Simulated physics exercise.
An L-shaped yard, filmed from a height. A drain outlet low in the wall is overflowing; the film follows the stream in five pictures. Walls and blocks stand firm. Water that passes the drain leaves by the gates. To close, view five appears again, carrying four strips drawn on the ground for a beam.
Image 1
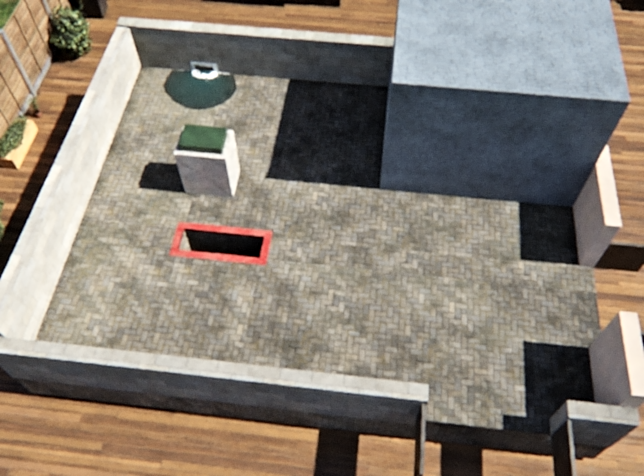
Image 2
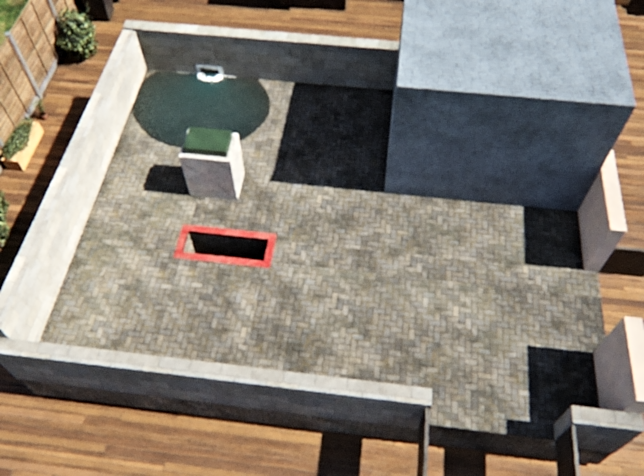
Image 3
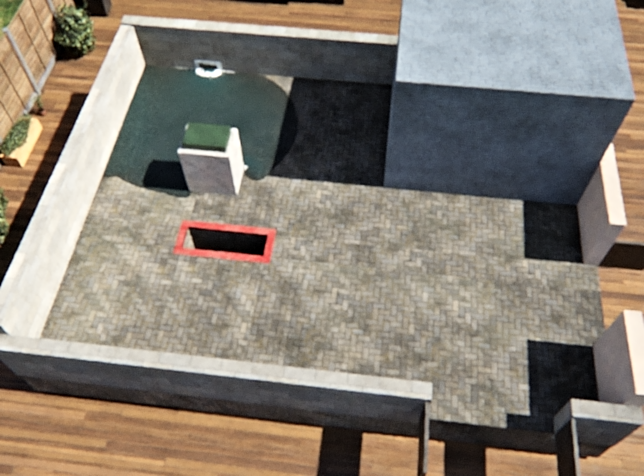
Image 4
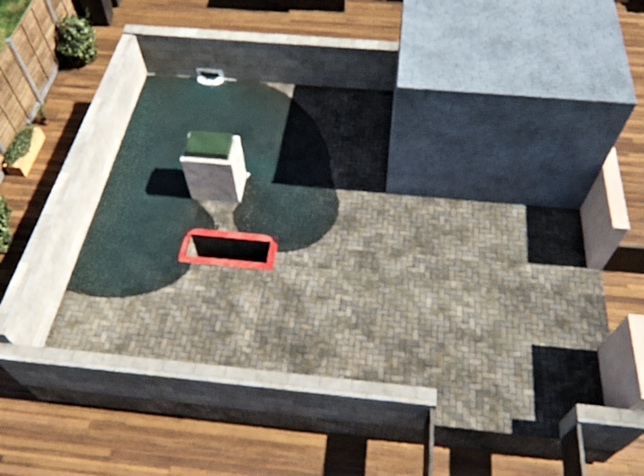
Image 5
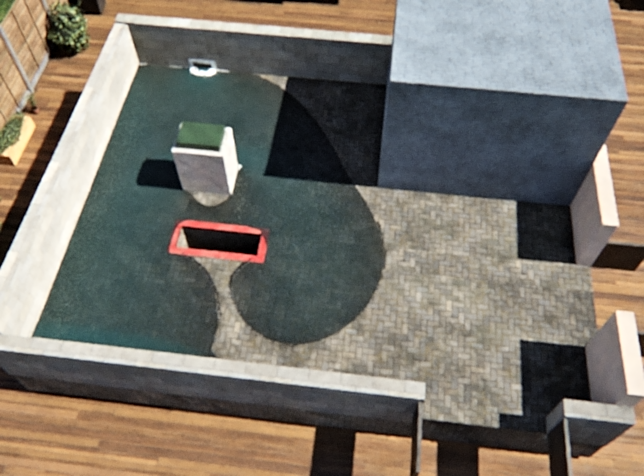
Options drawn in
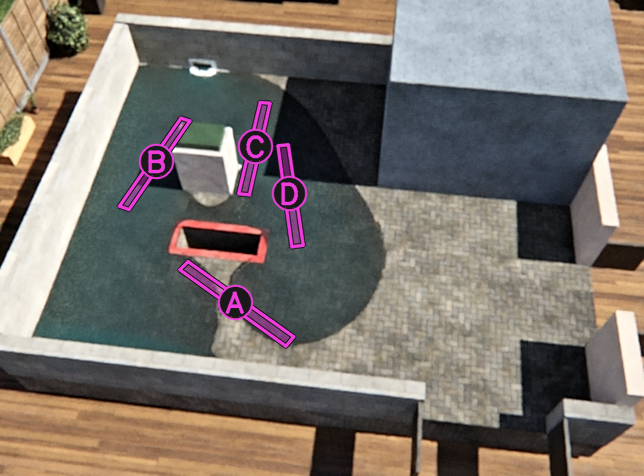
Dark water spreading from an outlet in the far wall across a paved yard, passing a pale block and surrounding a red-edged pit.
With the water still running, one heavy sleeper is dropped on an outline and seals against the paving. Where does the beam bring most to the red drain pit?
I would pick place D.
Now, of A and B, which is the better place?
That is place A.
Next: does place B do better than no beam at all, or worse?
Worse.
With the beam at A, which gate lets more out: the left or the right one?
The left one.
On the marked copy, A from (184, 265) to (289, 341); B from (124, 207) to (185, 119); C from (244, 194) to (265, 102); D from (283, 145) to (297, 246).
For place A, about 17 % of the stream runs into the red drain pit, about 76 % out by the gates.
For place B, about 13 % of the stream runs into the red drain pit, about 81 % out by the gates.
For place C, about 13 % of the stream runs into the red drain pit, about 82 % out by the gates.
For place D, about 27 % of the stream runs into the red drain pit, about 68 % out by the gates.
